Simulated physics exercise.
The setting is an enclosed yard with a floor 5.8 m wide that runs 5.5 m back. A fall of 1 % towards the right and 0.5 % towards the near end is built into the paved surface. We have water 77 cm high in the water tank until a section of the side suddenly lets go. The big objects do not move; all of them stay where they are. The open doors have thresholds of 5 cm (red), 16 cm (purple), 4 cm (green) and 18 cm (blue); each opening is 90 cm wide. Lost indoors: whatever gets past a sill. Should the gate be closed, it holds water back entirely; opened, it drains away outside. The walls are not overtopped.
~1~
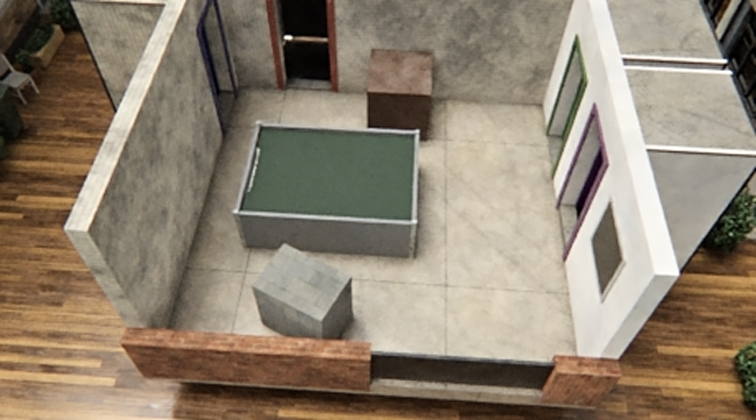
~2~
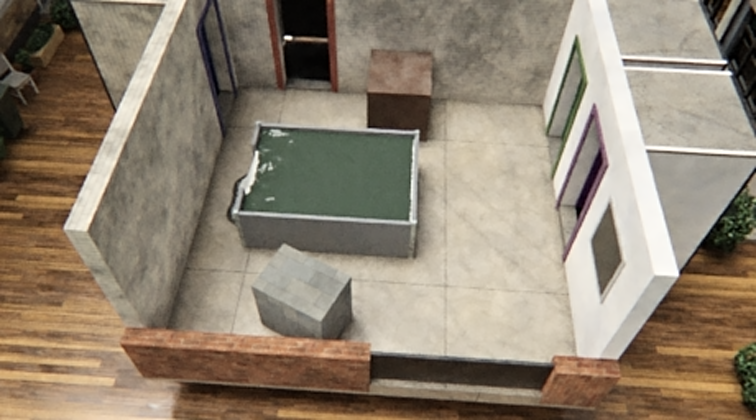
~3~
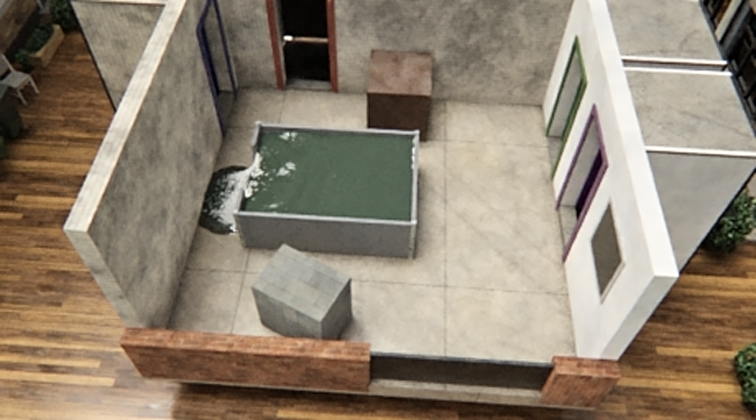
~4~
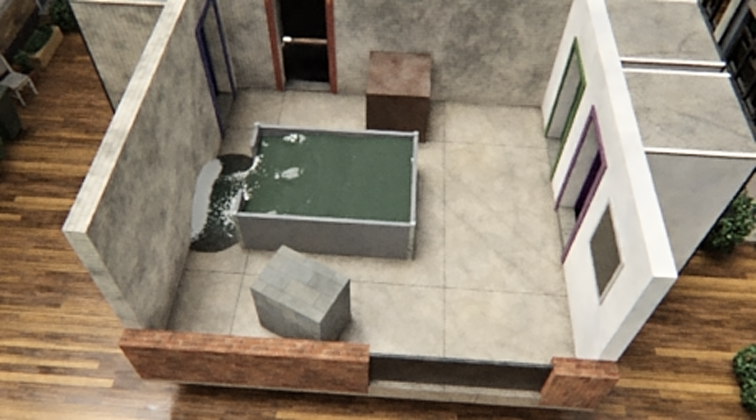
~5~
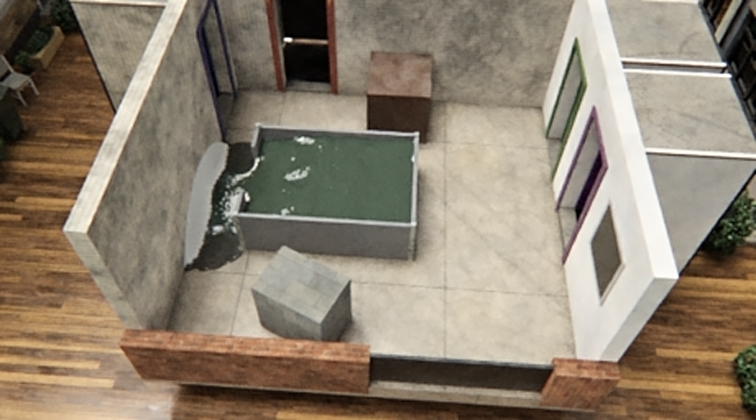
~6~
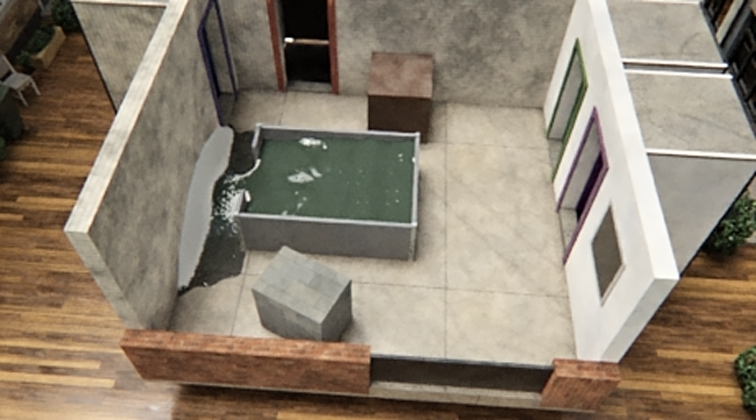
In a walled yard with a pale paved floor, a tank of dark green water stands still between a grey block and a brown one. Water then pours from the tank's left side, foaming, and spreads across the paving to the left wall and along it towards the near end.
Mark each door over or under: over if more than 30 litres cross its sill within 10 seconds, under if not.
Marks: Red door: Over; purple door: Under; green door: Over; blue door: Under.
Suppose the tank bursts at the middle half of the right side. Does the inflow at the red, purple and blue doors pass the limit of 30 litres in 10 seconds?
Log - red: Threshold not reached, purple: Threshold topped, blue: Threshold not reached.
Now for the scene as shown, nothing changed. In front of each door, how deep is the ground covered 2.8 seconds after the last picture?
In centimetres, the red door has 16, the purple door 0, the green door 0 and the blue door 13.
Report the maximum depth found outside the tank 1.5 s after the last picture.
It gets to some 50 cm.
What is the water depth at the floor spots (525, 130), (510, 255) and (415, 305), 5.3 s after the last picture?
Reading - approx. 5 / 1 / 3 cm.
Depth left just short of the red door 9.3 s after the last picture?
Some 10.0 cm.
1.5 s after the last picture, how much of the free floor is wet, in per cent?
I'd guess around 35 %.
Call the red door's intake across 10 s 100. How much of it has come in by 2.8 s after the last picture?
Estimate: Around 45 per cent.
Then, 0.7 s after the last picture water covers 25 % of the floor and is deepest (58 cm) near (206, 200); red door 9 cm at the sill, 1 L in, purple door not reached, green door not reached, blue door 10 cm at the sill, 0 L in.
Then, 1.5 s after the last picture water covers 35 % of the floor and is deepest (50 cm) near (206, 200); red door 19 cm at the sill, 43 L in, purple door not reached, green door not reached, blue door 10 cm at the sill, 0 L in.
Then, 2.8 s after the last picture water covers 60 % of the floor and is deepest (36 cm) near (293, 351); red door 16 cm at the sill, 128 L in, purple door not reached, green door not reached, blue door 13 cm at the sill, 1 L in.
Then, 5.3 s after the last picture water covers 80 % of the floor and is deepest (32 cm) near (293, 351); red door 11 cm at the sill, 221 L in, purple door 7 cm at the sill, 0 L in, green door 9 cm at the sill, 2 L in, blue door 17 cm at the sill, 8 L in.
Then, 9.3 s after the last picture water covers 95 % of the floor and is deepest (21 cm) near (280, 350); red door 10 cm at the sill, 293 L in, purple door 8 cm at the sill, 0 L in, green door 11 cm at the sill, 85 L in, blue door 15 cm at the sill, 14 L in.
